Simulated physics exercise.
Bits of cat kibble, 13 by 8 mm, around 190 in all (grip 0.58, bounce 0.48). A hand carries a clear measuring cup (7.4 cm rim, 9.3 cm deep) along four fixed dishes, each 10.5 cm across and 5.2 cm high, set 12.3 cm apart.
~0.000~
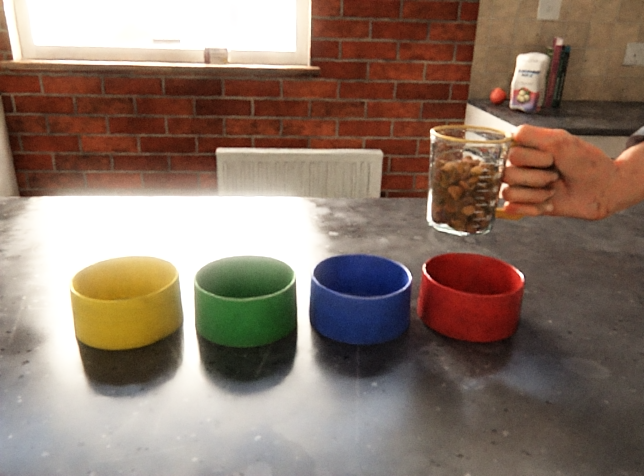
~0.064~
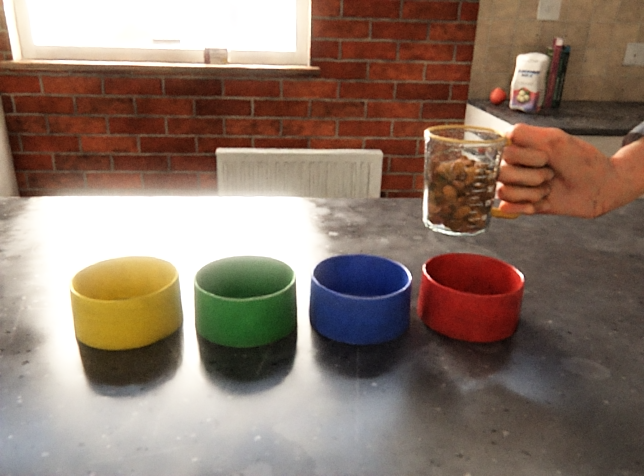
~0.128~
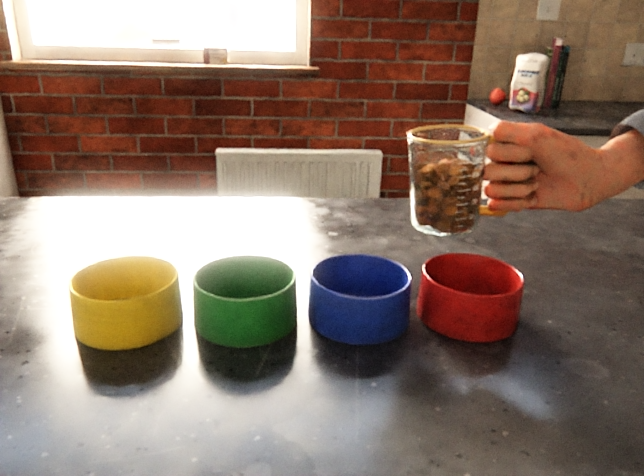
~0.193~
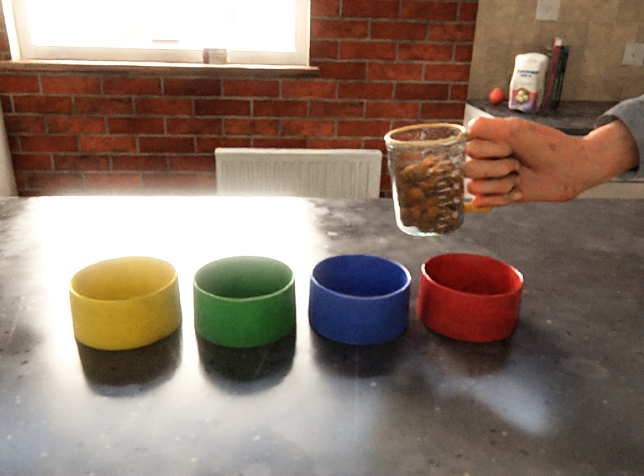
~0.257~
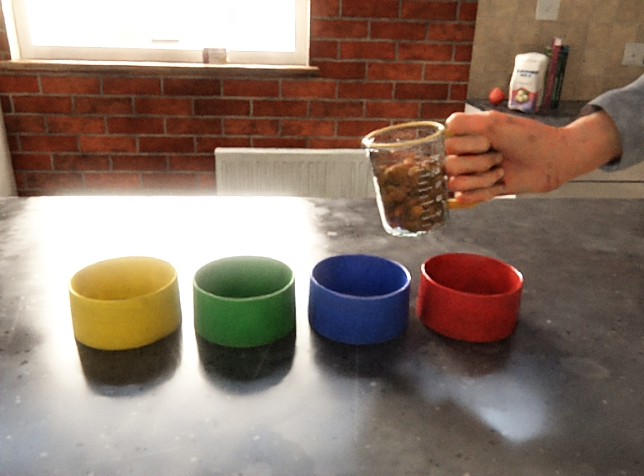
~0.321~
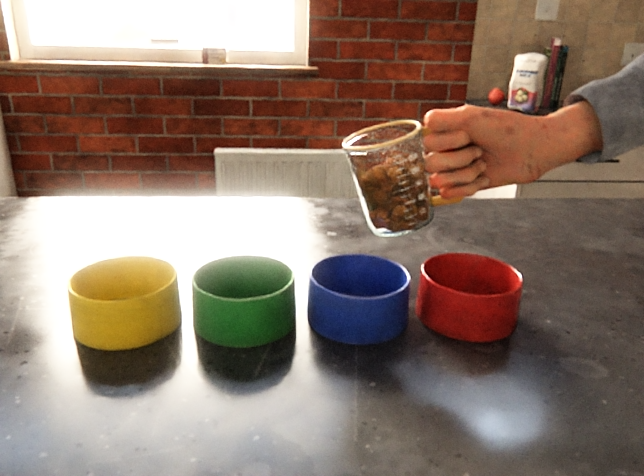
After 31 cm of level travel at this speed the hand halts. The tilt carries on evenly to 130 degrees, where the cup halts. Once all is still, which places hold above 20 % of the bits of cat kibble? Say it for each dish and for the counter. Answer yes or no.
Red dish: No; blue dish: No; green dish: No; yellow dish: Yes; on the counter: No.
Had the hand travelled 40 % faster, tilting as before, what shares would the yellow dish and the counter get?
In that case yellow 100; counter 0.
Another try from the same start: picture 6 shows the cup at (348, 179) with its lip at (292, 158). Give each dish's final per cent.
Red 0, blue 0, green 0, yellow 90.
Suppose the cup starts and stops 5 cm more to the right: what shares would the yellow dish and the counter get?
In that case yellow 100, counter 0.
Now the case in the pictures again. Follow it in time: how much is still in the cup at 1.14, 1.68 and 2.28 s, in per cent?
In turn: 100, 90, 0.
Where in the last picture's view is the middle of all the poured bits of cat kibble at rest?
At about (115, 304).
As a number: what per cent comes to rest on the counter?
Some 5 per cent.
After 1.14 s, tilt 70 degrees; cup holds 100 %.
Then, at 1.68 s, tilt 105 degrees; cup holds 90 %, yellow 5 %.
After 2.28 s, tilt 130 degrees; cup holds 0 %, yellow 95 %.
At rest (3.0 s), red 0 %, blue 0 %, green 0 %, yellow 95 %, counter 5 %.
